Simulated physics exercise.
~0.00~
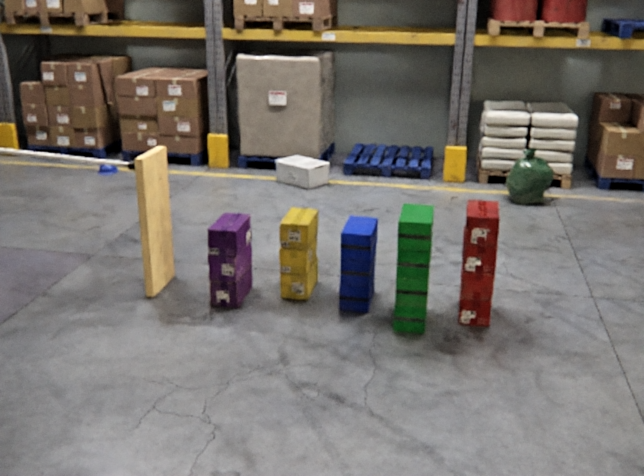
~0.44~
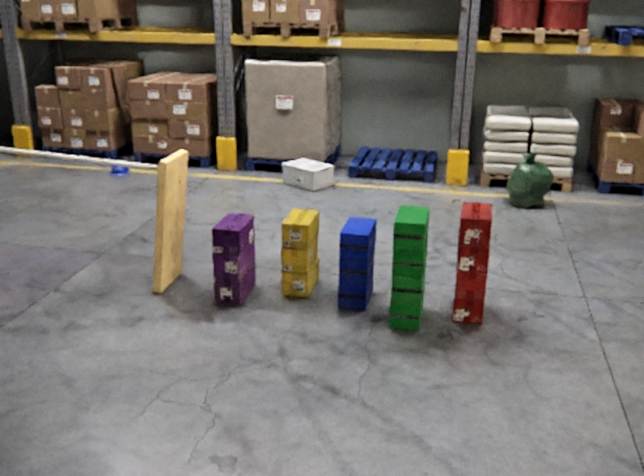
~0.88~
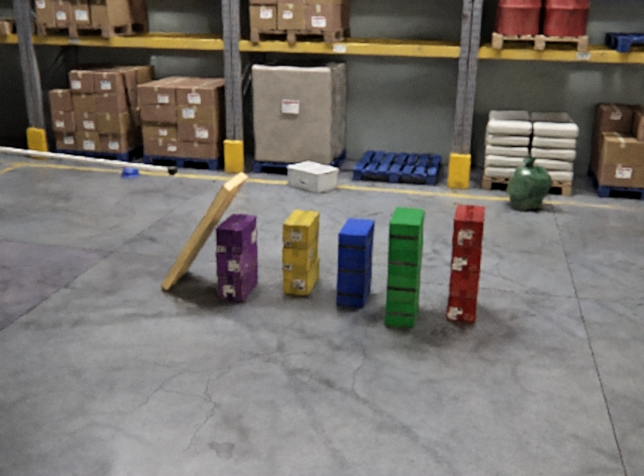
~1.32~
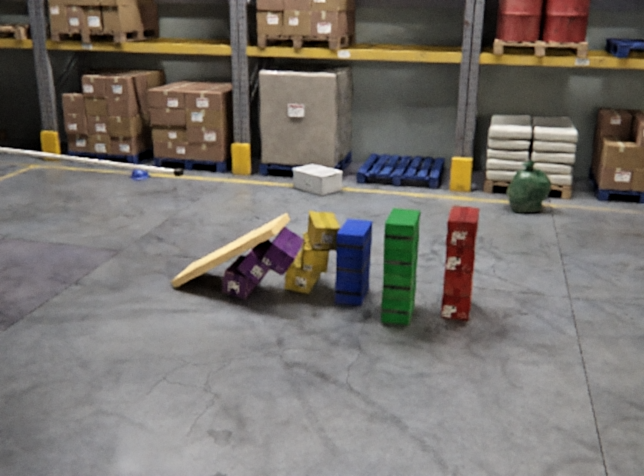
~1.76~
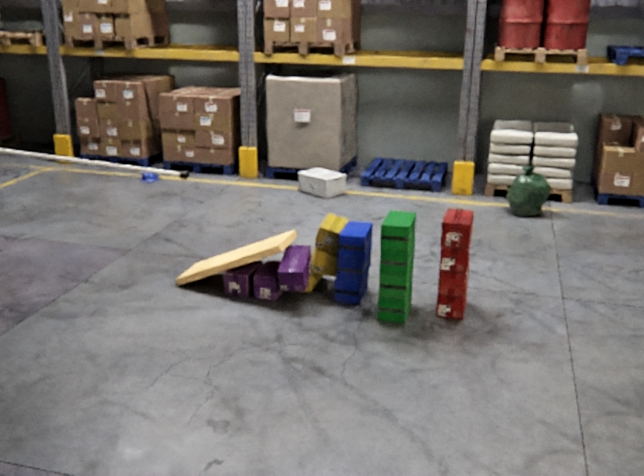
At first, a tall wooden board stands upright at the left of a row of purple, yellow, blue, green and red stacks on a warehouse floor. The board tips to the right and leans onto the purple stack. Under it, the purple parcels slide and topple rightward, pushing into the yellow stack, whose upper part tilts toward the blue one. By the end, the board lies at a low slant over the collapsed purple parcels, and the yellow stack leans against the blue, while the blue, green and red stacks remain standing.
